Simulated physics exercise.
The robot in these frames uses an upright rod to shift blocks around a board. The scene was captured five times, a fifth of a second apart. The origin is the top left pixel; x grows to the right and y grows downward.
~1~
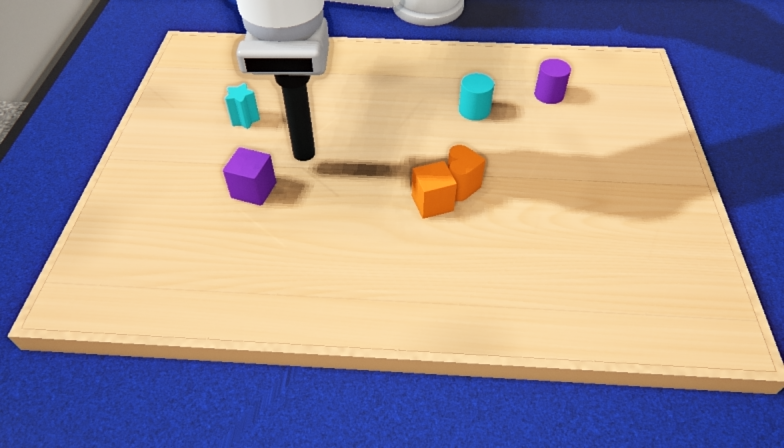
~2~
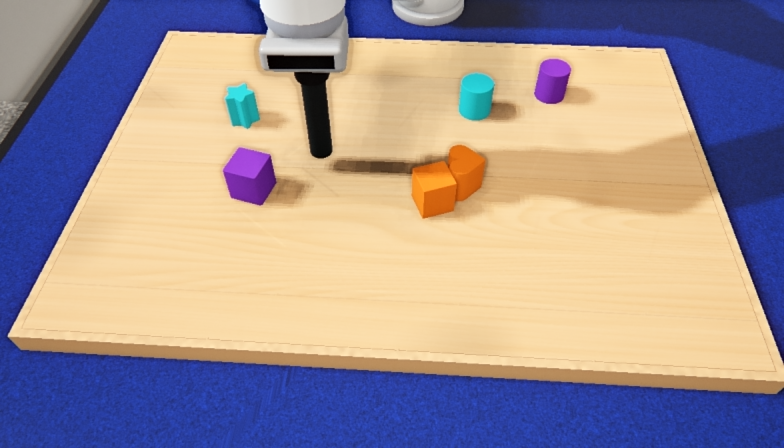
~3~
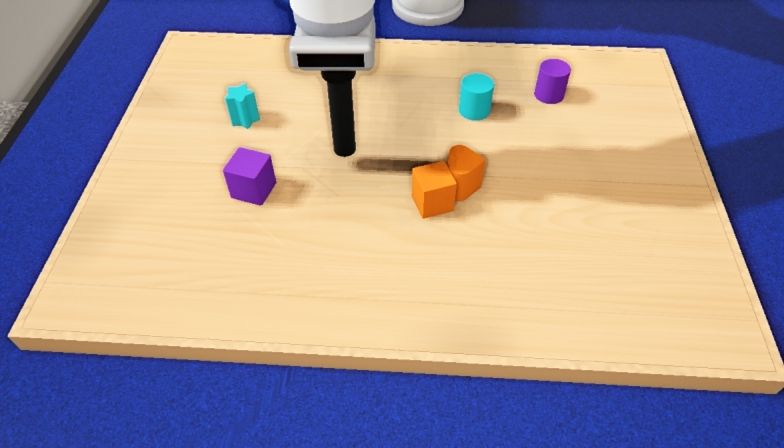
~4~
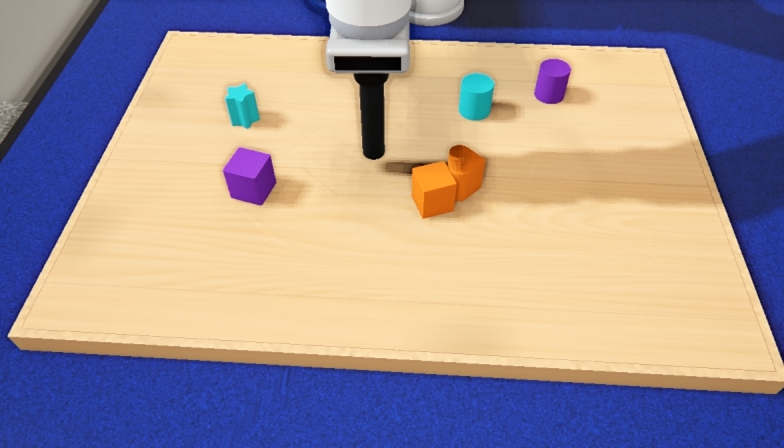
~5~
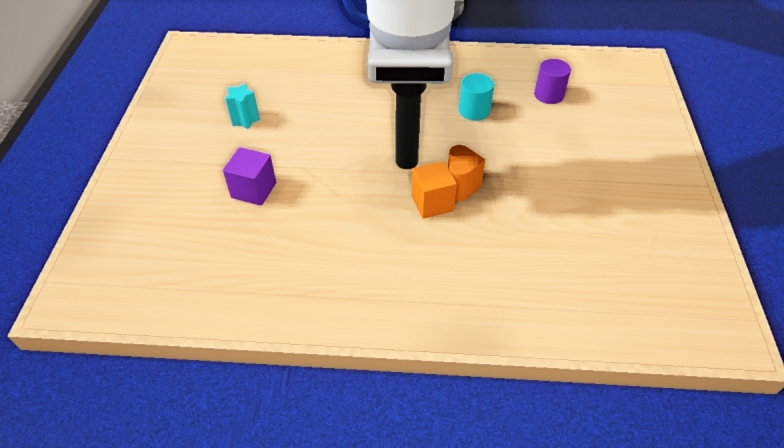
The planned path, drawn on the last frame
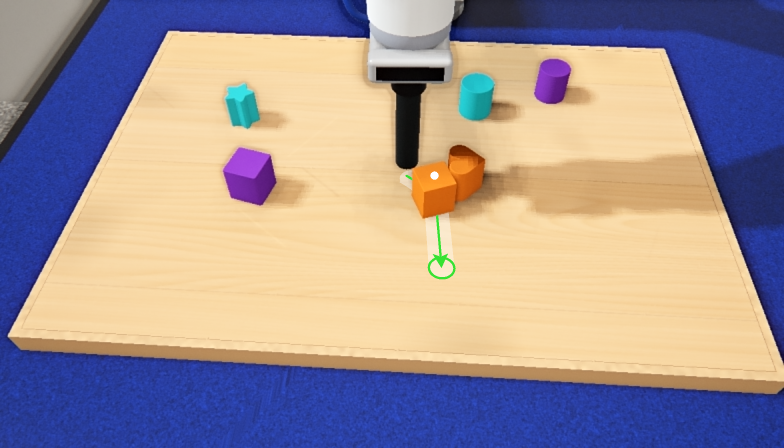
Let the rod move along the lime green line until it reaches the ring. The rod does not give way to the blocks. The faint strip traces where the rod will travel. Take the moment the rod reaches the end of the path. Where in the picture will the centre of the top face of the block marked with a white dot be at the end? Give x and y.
The centre of its top face lies at (477, 240).
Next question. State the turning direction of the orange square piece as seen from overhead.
Turns anticlockwise.
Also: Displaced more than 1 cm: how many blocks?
Count: 1.
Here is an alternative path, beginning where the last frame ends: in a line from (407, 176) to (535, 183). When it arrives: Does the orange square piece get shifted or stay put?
Answer: Unmoved.
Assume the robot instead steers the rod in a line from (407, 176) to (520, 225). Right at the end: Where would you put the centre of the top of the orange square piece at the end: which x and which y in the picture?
Its top centre lands on (446, 189).
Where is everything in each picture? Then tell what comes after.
The first frame shows rod tip at (304, 154); block tops, orange square piece at (435, 176); orange heart at (464, 159).
The second frame shows rod at (322, 151); blocks unchanged.
The third frame shows rod at (345, 150); blocks unchanged.
The fourth frame shows rod at (374, 153); blocks unchanged.
The fifth frame shows rod at (407, 162); orange square piece at (435, 176); orange heart at (464, 159).
Path on the board, from (407, 176) by way of (433, 199) and (439, 232) to (442, 268); the dot is on the orange square piece.
The first path, step by step. One third of the way, rod at (434, 186); orange square piece at (448, 192).
Two thirds of the way, rod at (440, 219); orange square piece at (464, 224), turned 35° anticlockwise.
At the end, rod at (443, 255); orange square piece at (477, 240), turned 65° anticlockwise; orange heart in place.
